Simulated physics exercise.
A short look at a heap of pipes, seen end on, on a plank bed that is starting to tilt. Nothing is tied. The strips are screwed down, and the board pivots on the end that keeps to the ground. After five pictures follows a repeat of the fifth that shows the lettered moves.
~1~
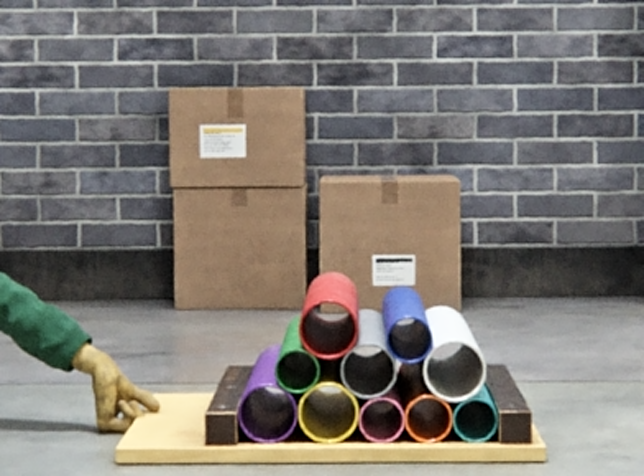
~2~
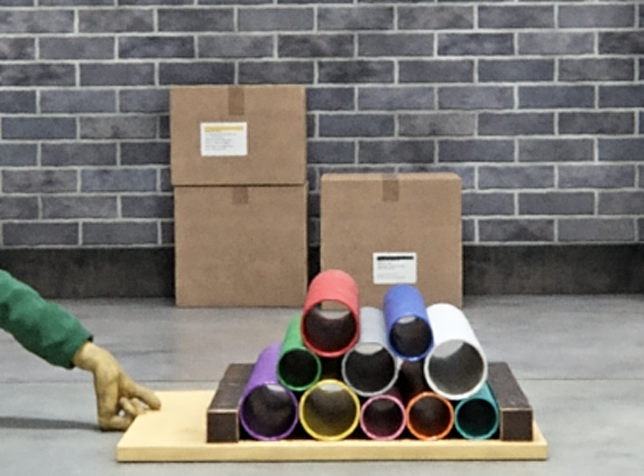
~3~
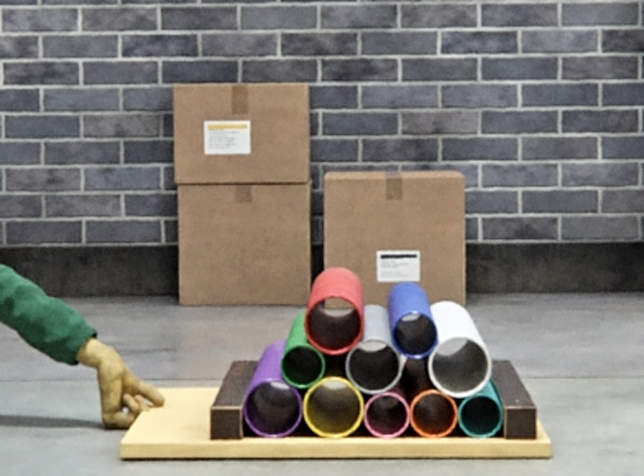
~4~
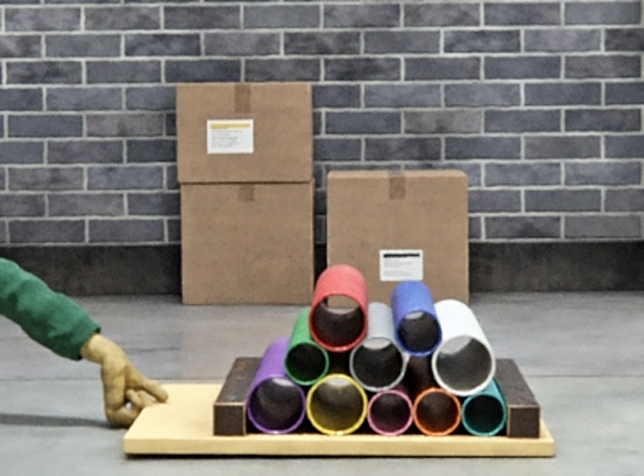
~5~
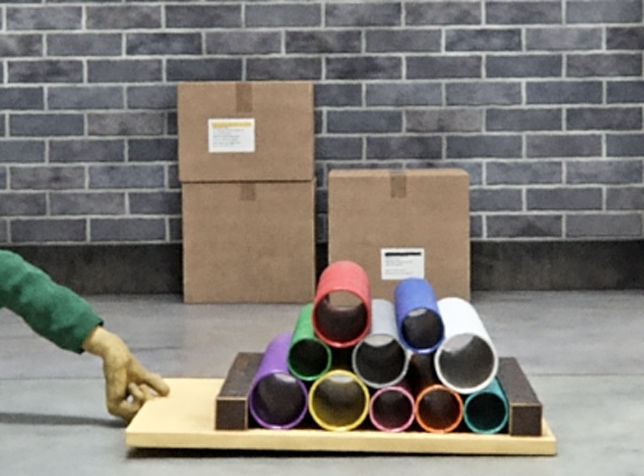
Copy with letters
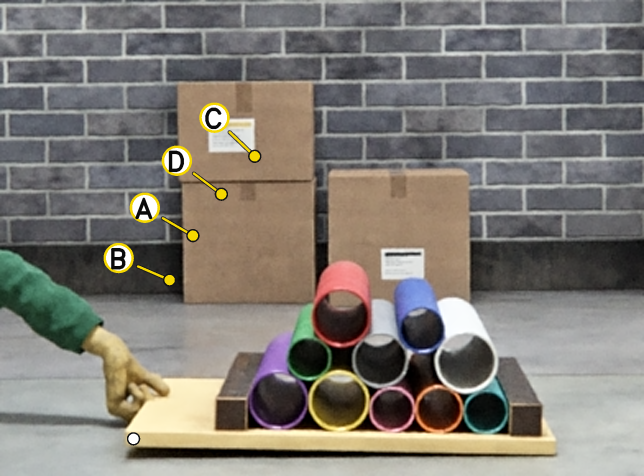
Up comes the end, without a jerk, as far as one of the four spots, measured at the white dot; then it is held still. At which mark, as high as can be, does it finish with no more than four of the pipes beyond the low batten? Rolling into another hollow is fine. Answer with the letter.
The last mark within the limit is A.
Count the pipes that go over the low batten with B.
It comes to four.
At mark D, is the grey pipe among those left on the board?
No.
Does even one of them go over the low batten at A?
Yes.
On the marked copy, A at (193, 236); B at (170, 280); C at (255, 157); D at (222, 194); the white dot at (134, 438).
Following A. Soon after the start, board at 18°.
Later, board at 31°.
In the end, board at 31°, four over the low batten (white, grey, blue, red).
As for the rest, B four over the low batten (white, grey, blue, red); C five over the low batten; D five over the low batten.
